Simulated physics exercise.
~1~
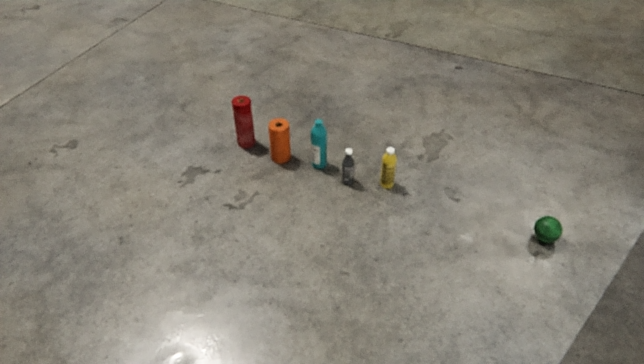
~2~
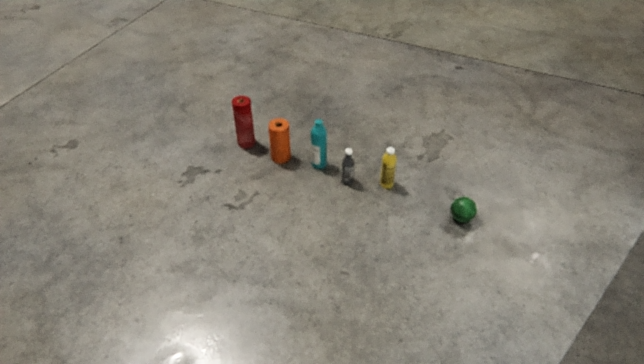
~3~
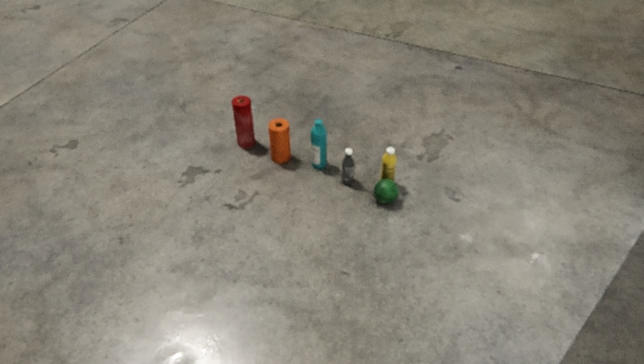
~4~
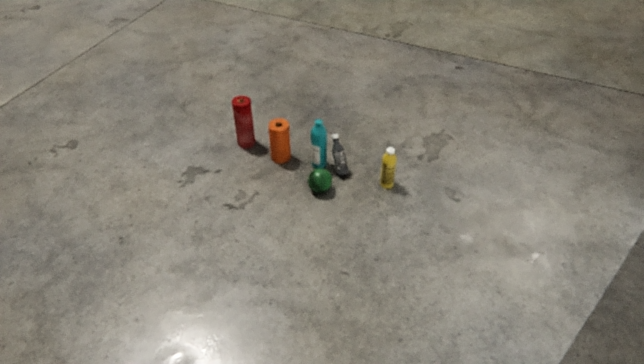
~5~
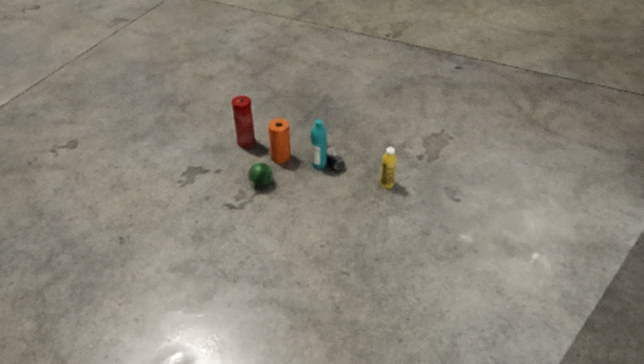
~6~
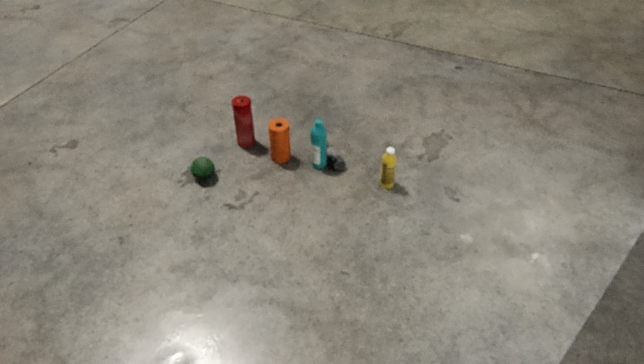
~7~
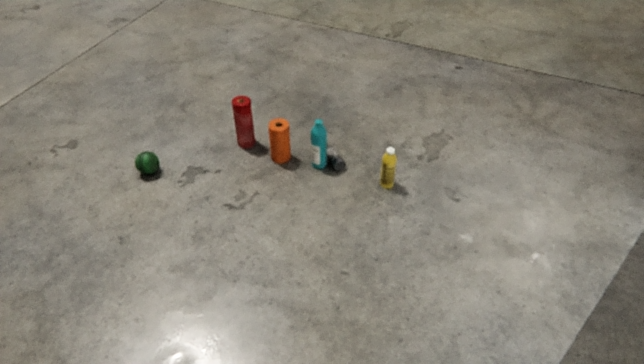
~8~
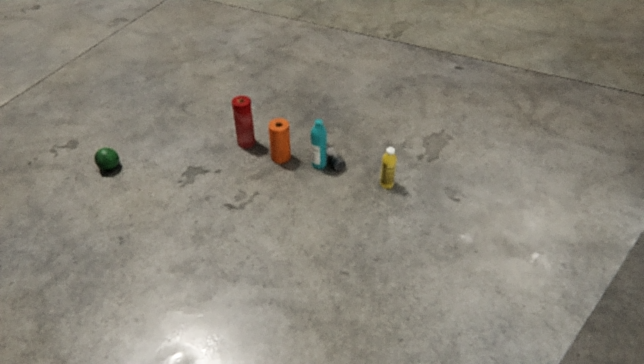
A green ball rolls leftward across a worn grey concrete floor, seen from above at an angle by a still camera. Standing in a slanting row from left to right are a red roll, an orange roll, a turquoise bottle, a small grey bottle and a yellow bottle. The ball passes in front of the yellow bottle, and the grey bottle tips over, ending on its side beside the turquoise one. The ball continues past the rolls and ends at the far left, with the other four objects still upright in their places.
